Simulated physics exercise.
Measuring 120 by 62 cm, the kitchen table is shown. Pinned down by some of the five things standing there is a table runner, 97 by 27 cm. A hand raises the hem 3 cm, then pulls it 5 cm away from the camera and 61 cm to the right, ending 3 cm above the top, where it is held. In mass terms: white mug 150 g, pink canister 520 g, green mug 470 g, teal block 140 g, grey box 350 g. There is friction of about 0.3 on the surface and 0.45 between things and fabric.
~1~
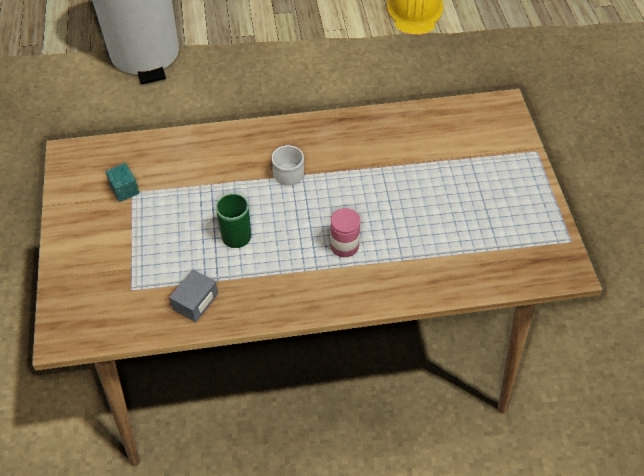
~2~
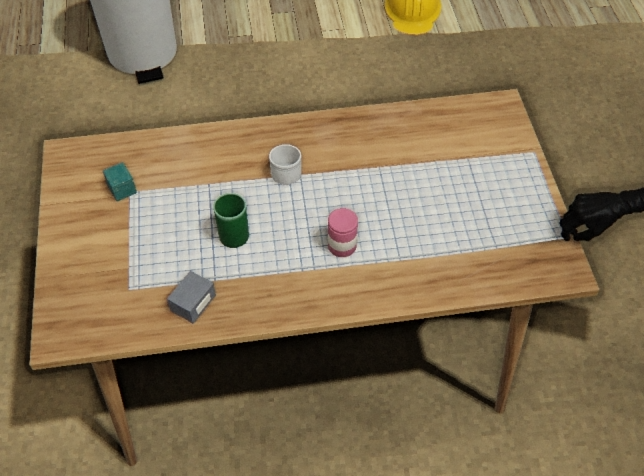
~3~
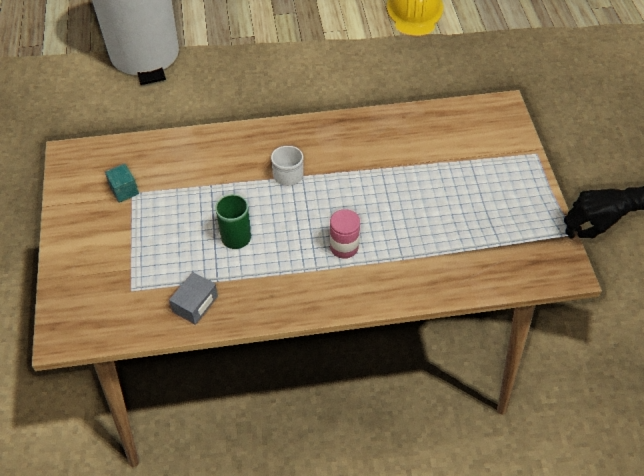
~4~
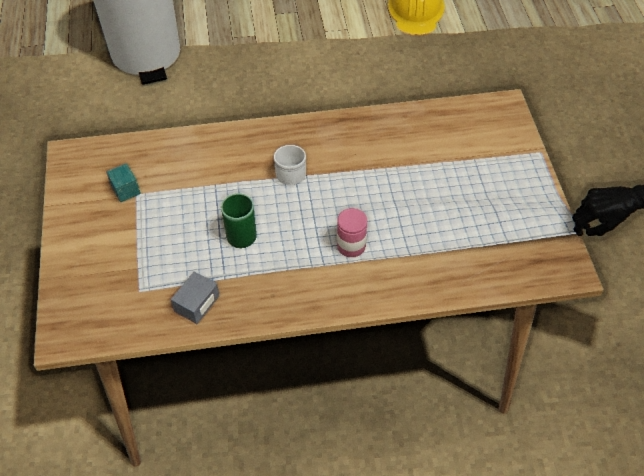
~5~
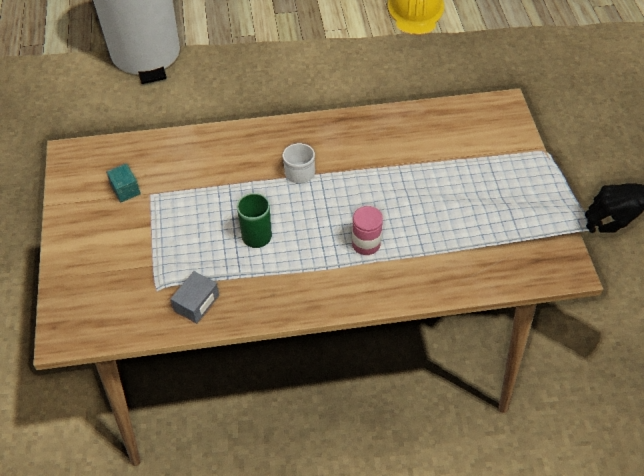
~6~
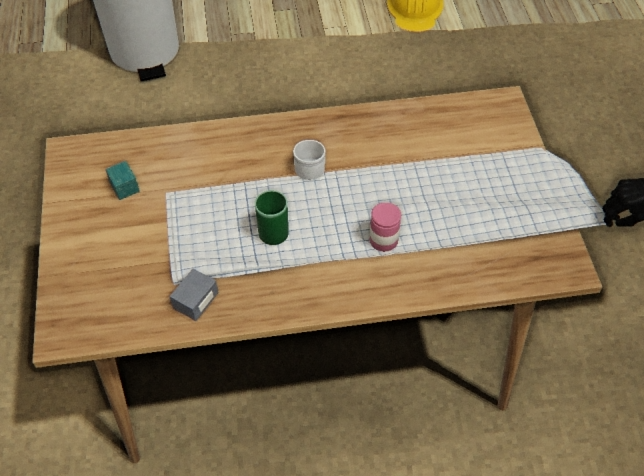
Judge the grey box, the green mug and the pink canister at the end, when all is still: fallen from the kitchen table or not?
Grey box: Not fallen; green mug: Fallen; pink canister: Fallen.
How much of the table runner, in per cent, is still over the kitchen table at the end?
About 0 per cent.
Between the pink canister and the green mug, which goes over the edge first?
It's the pink one.
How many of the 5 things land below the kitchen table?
My count is 2.
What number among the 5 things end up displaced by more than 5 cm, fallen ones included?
Counting them up, I get 3.
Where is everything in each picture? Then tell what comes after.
The first picture shows grey box (192, 289); green mug (232, 206); pink canister (345, 219); table runner corners (132, 290) (537, 152) (571, 242).
The second picture shows table runner corners (129, 290) (535, 153); grip (570, 238).
The third picture shows table runner corners (132, 291) (537, 154); grip (574, 235).
The fourth picture shows pink canister (352, 219); green mug (237, 206); table runner corners (140, 292) (541, 153); grip (583, 233).
The fifth picture shows pink canister (368, 217); white mug (299, 155); green mug (253, 206); table runner corners (157, 291) (151, 195); grip (595, 230).
The sixth picture shows grey box (193, 288); green mug (271, 203); pink canister (386, 214); table runner corners (166, 193); grip (612, 224).
Next, 80 % of the table runner is still over the top; pink canister 24 cm off its start, green mug 23 cm off its start, white mug 12 cm off its start.
Then, 60 % of the table runner is still over the top; pink canister 42 cm off its start, green mug 42 cm off its start, white mug 15 cm off its start.
After that, 45 % of the table runner is still over the top; pink canister 58 cm off its start at (602, 210), green mug 57 cm off its start at (496, 188), white mug 15 cm off its start at (351, 148).
Later, 20 % of the table runner is still over the top; pink canister over the edge, green mug 78 cm off its start, white mug 15 cm off its start.
At the end, 0 % of the table runner is still over the top; green mug over the edge, pink canister over the edge, grey box 0 cm off its start at (193, 288), white mug 15 cm off its start at (351, 148).
